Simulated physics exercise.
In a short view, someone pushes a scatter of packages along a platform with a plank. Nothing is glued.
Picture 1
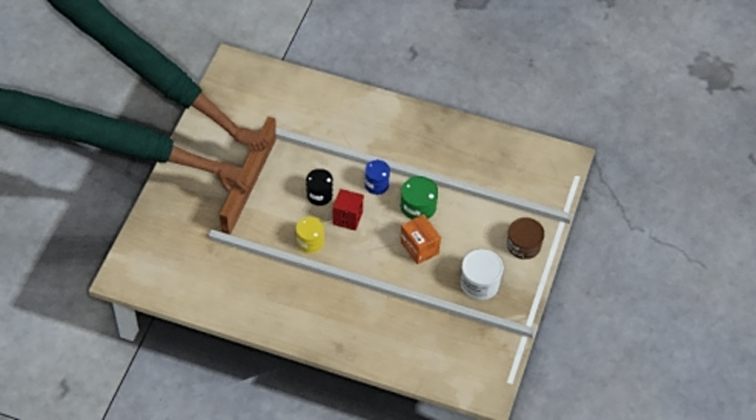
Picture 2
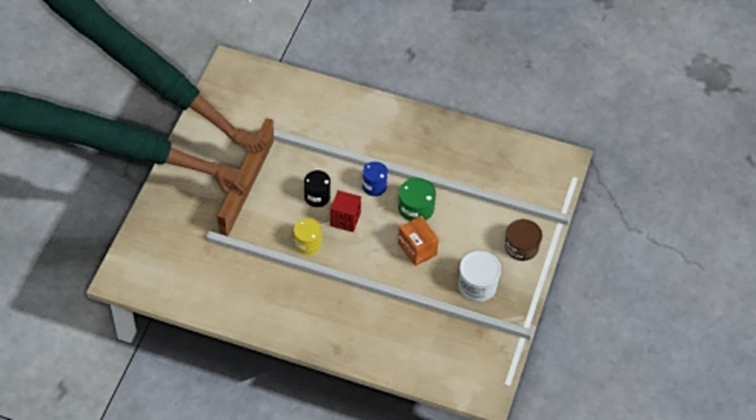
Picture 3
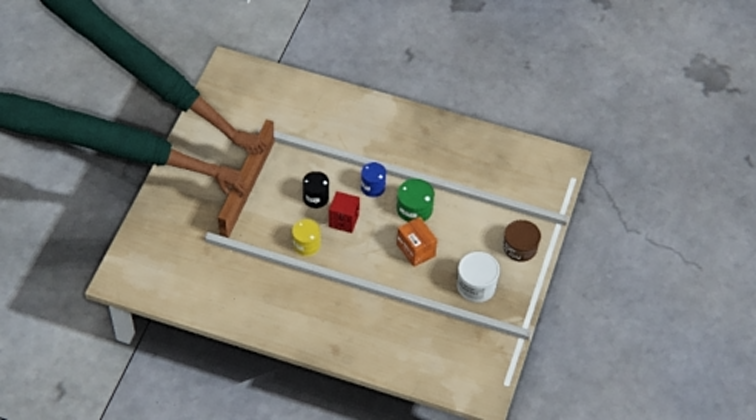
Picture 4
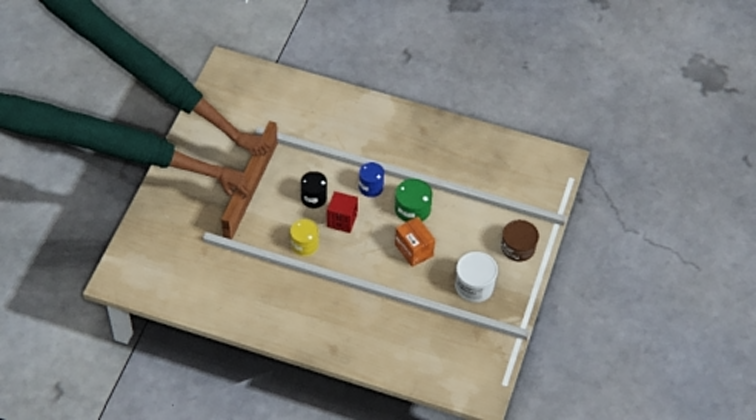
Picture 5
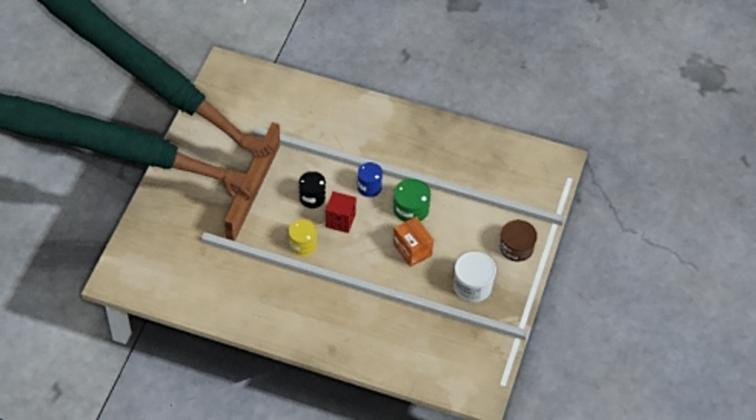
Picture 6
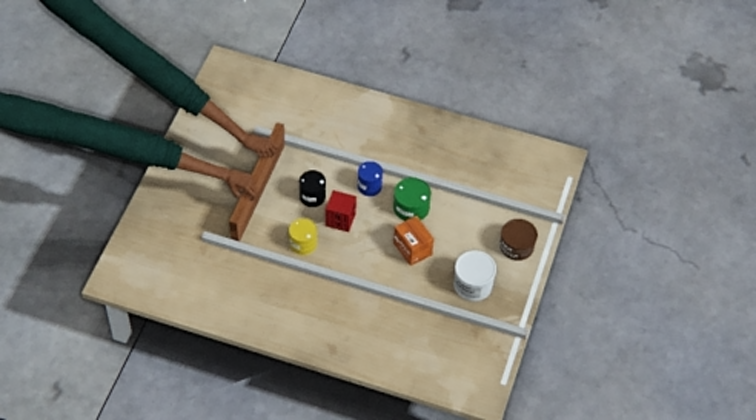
Two hands slide a wooden plank very slightly right across a tabletop toward scattered, colourful containers.
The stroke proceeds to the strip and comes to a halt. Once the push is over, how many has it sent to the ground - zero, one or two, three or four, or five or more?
Honestly, the ones lost over the side add up to five and up.
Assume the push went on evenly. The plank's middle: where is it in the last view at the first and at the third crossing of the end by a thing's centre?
At (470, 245) for the first, at (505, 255) for the third.
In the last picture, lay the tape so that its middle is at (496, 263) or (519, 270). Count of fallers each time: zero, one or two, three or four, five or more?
First tape: One or two; second tape: Three to four.
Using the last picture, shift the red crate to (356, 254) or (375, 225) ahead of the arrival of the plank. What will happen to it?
Lab note: Red crate, try one goes down; try two goes down.
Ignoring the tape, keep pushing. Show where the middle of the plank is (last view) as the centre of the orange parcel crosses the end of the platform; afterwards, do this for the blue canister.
Estimated middle: (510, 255), and (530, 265) for the other.
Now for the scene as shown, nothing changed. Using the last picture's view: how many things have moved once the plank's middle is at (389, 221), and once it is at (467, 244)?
Note: First position 6; second position 8.
A little later, none off yet; brown pail at rest near (518, 240); white pail at rest near (474, 276); orange parcel at rest near (414, 241).
Next, none off yet; brown pail at rest near (518, 240); white pail moving near (476, 277); orange parcel shifted about its own width near (454, 252).
Later still, none off yet; brown pail tilted a little near (565, 259); white pail shifted about its own width near (519, 301); orange parcel shifted well along near (520, 270).
When it is over, the number that fall off is five or more; down, black canister, yellow canister, red crate, blue canister, green canister, orange parcel, white pail and brown pail.
